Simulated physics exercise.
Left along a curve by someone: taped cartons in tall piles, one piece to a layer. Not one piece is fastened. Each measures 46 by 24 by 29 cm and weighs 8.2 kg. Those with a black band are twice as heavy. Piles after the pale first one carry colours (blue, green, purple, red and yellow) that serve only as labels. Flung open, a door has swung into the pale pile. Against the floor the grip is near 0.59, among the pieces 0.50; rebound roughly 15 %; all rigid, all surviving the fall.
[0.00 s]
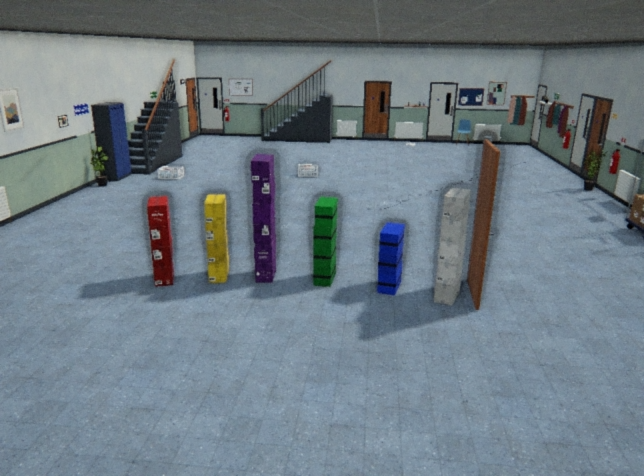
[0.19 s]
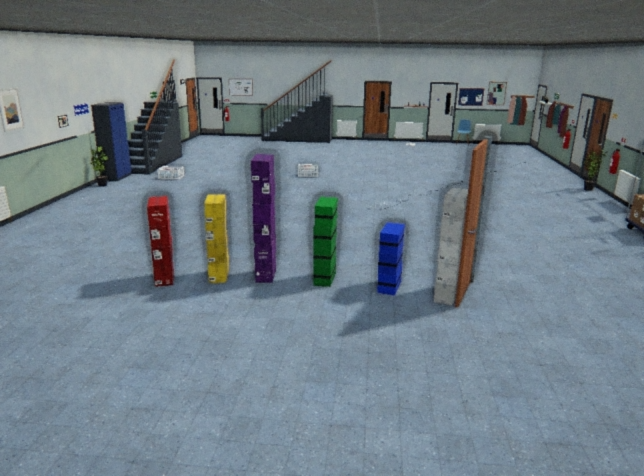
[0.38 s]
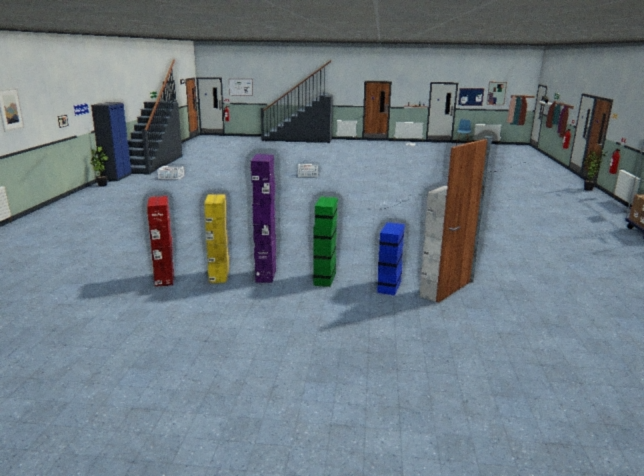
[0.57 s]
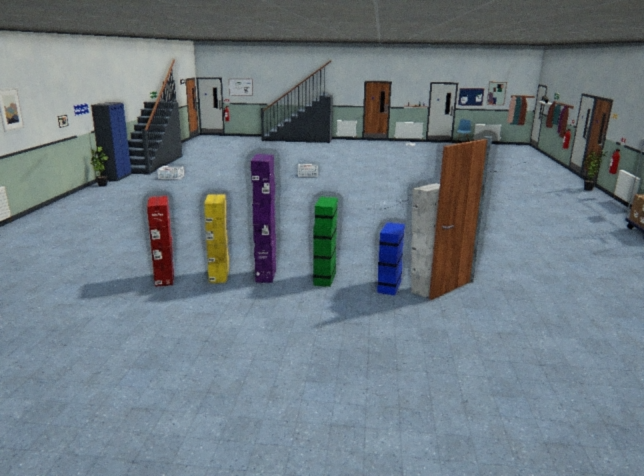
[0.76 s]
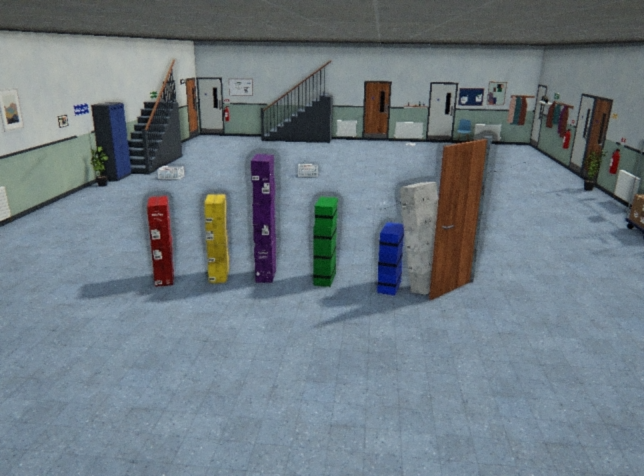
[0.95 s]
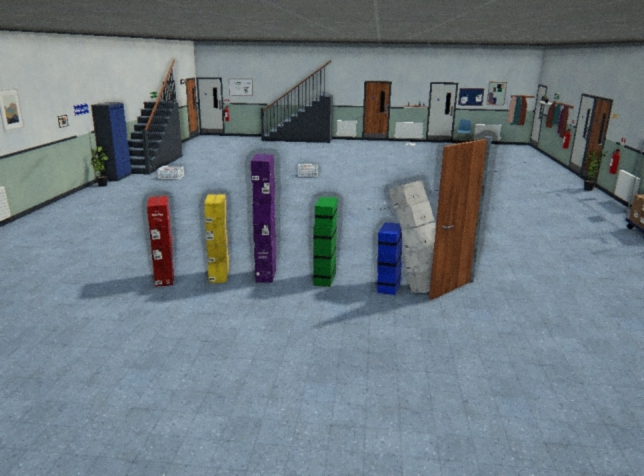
The clip shows a curved row of coloured box stacks in a large hall as a brown door swings into the pale stack at the right, pushing it left, then stays still while that stack leans further toward the blue one.
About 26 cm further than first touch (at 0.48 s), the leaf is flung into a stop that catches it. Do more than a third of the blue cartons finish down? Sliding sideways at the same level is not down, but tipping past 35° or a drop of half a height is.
No, under a third do.
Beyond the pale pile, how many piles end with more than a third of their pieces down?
Counted up, you get 0.
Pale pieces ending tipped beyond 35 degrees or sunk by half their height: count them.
I count 2 of the pale pieces.
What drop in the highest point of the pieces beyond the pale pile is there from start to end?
0 cm.
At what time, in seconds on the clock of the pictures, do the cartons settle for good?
That comes at about 3.5 s.
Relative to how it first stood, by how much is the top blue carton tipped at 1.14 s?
About 5 degrees.
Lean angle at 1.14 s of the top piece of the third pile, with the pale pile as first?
That piece is at some 0°.
After 1.14 s, 2 of the pale pile down; none of the 3 blue cartons down (0 of 21 in all colours); top blue carton 37 mm from its place.
After 1.44 s, 2 of the pale pile down; none of the 3 blue cartons down (0 of 21 in all colours); top blue carton unmoved.
In the end (3.5 s), 2 of the pale pile down; none of the 3 blue cartons down (0 of 21 in all colours); top blue carton unmoved; top purple carton unmoved. That is 0 per cent. From the last view, middles, top blue carton near (392, 238), top purple carton near (263, 168).
